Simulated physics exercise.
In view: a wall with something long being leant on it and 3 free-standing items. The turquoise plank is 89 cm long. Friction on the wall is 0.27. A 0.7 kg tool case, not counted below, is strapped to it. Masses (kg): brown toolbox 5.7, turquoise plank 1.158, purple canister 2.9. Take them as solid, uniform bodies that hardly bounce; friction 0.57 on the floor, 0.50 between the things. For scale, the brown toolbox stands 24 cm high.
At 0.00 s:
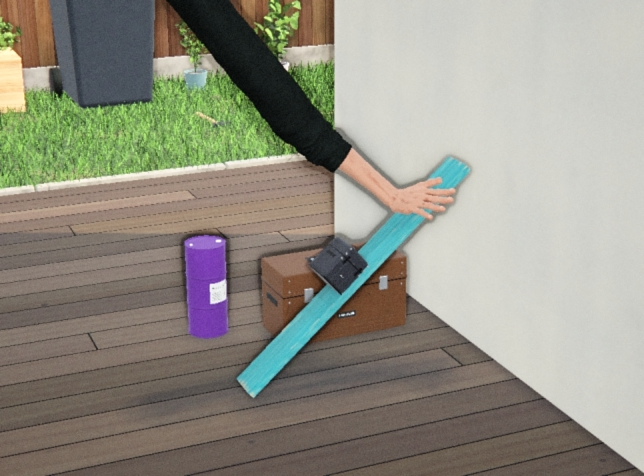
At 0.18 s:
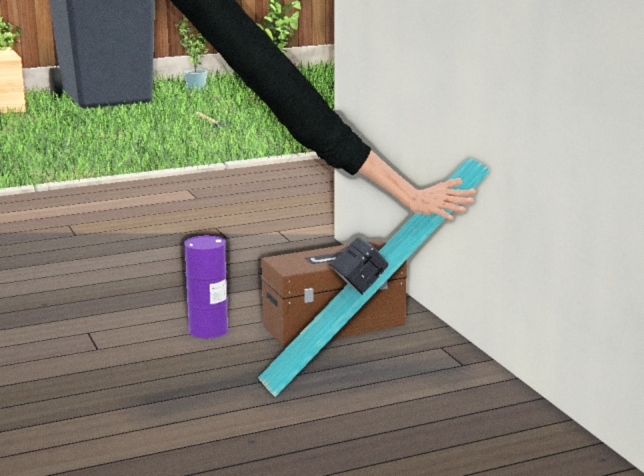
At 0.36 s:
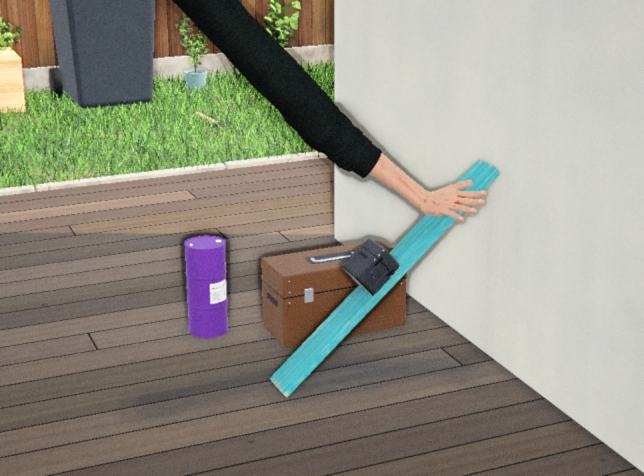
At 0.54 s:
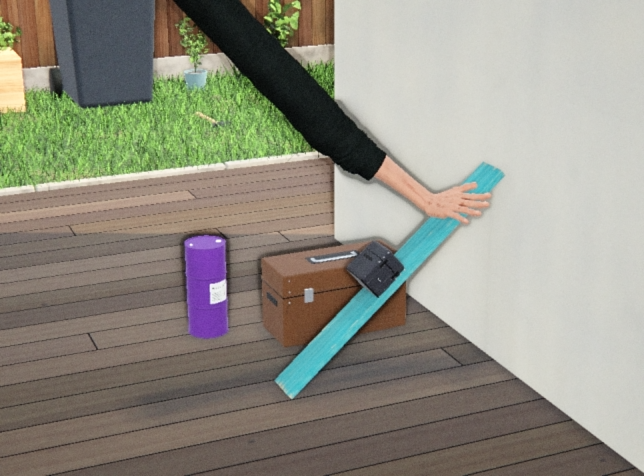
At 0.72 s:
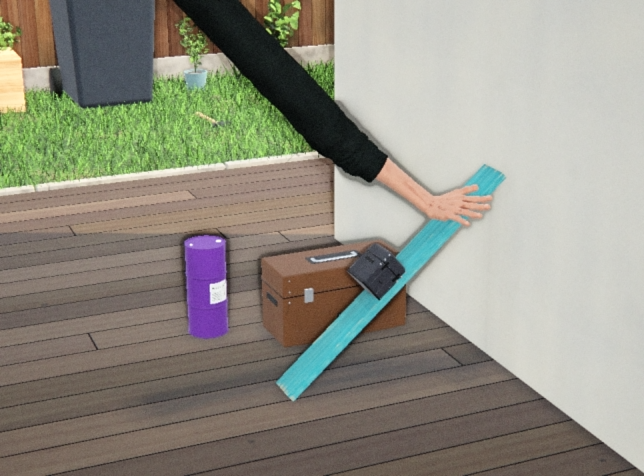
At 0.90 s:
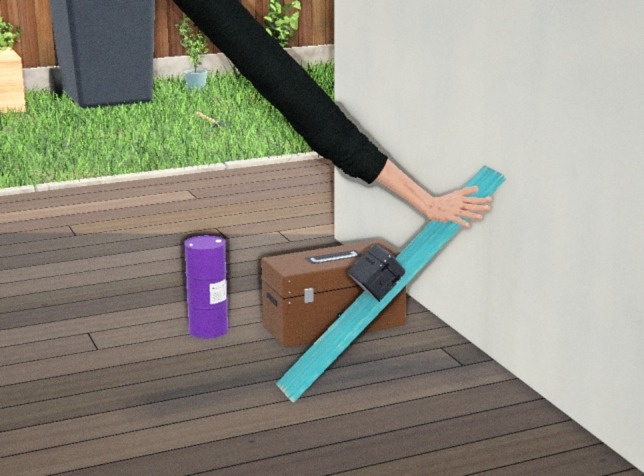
The footage shows a black-sleeved arm moving a slanted turquoise plank slightly right toward a pale wall, a small dark case shifting with it, beside a brown toolbox and purple canister; the hand then stays on the nearly motionless plank.
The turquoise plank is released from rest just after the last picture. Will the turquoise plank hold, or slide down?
In the end the plank holds.
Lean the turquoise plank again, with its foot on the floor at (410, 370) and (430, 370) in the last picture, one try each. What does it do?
First try: It holds; second try: It holds.
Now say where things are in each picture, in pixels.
In the first picture, 13 cm still to go; turquoise plank (353, 275); brown toolbox (334, 292).
In the second picture, 6 cm still to go; turquoise plank (374, 275); brown toolbox (334, 292).
In the third picture, 3 cm still to go; turquoise plank (385, 276); brown toolbox (334, 292).
In the fourth picture, 1 cm still to go; turquoise plank (390, 278); brown toolbox (334, 292).
In the fifth picture, propped up under the hand; turquoise plank (391, 280); brown toolbox (334, 292).
In the sixth picture, propped up under the hand; turquoise plank (391, 282); brown toolbox (334, 292).
After 1.30 s, no change.
After 1.80 s, turquoise plank resting near (391, 282).
In the end (2.2 s), all 3 under 10 cm from the start. At the end, from the last picture's camera, turquoise plank near (391, 282). The plank remains leaning.
